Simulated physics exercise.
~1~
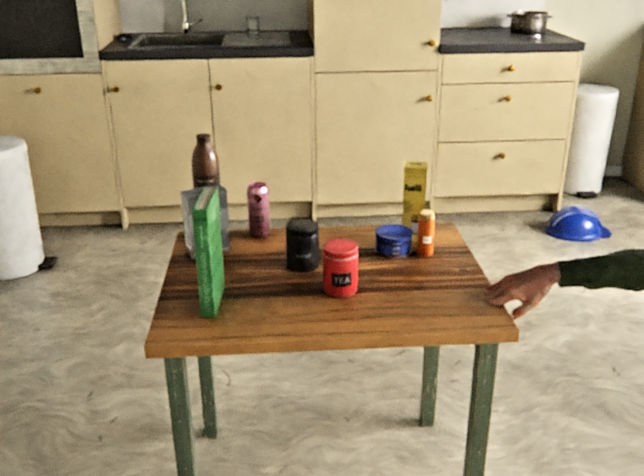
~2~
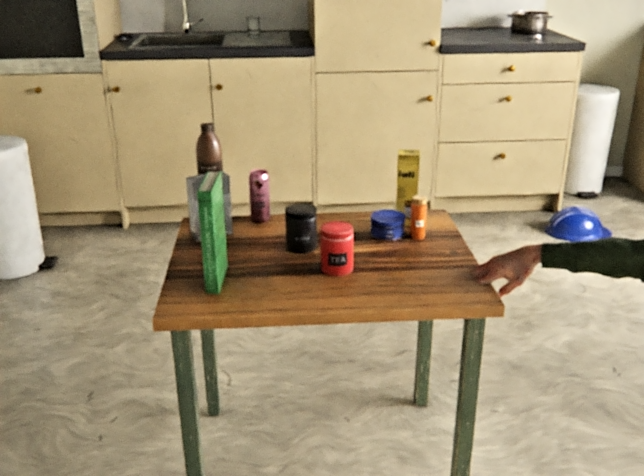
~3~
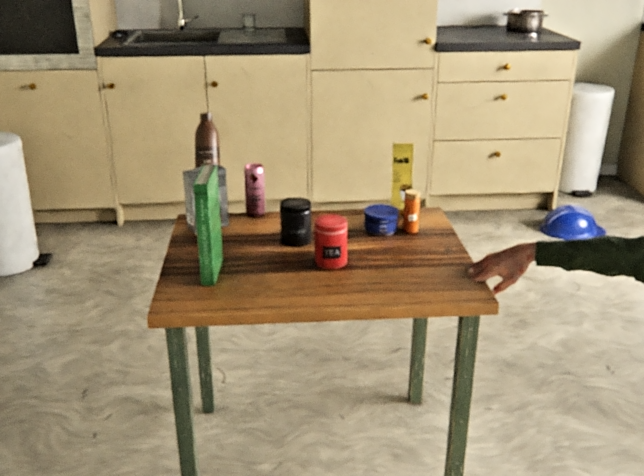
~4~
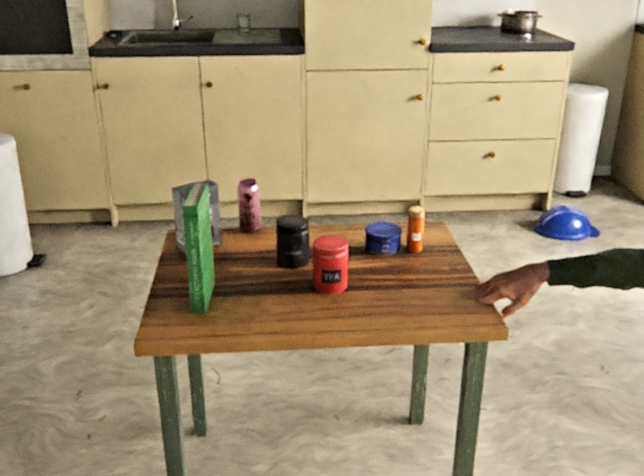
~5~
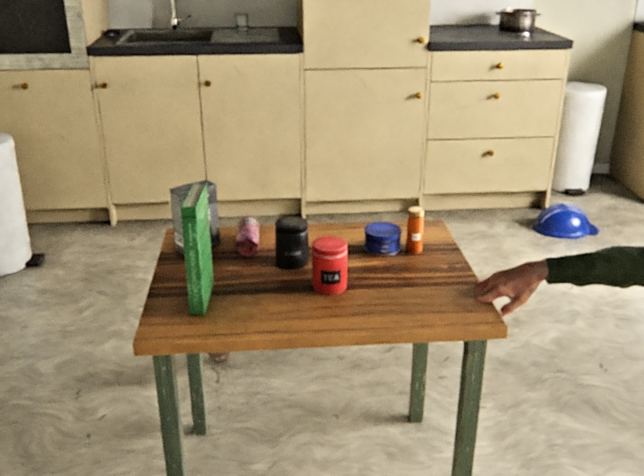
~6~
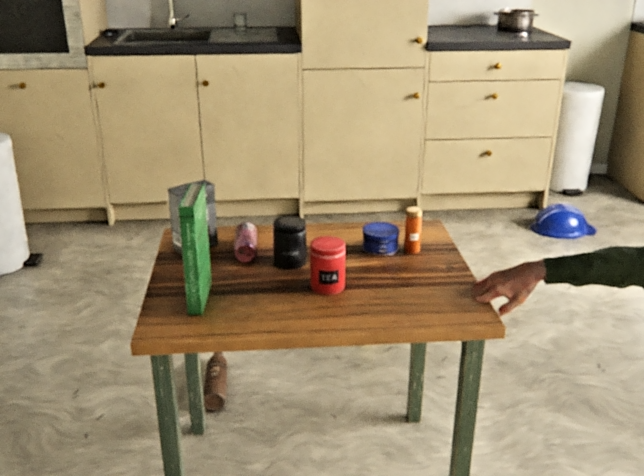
At the start, a hand rests on the right edge of a small wooden table in a kitchen, with jars, a pink can, a brown bottle, a yellow carton, a blue tub and a green book standing on it. The table shifts away toward the cabinets, carrying everything upright. It then comes back toward us, and the bottle and carton lean and drop out of sight behind it. The pink can tilts and topples onto its side. Finally, the brown bottle lies on the floor beneath the table, the carton is nowhere visible, and the red jar and green book still stand.
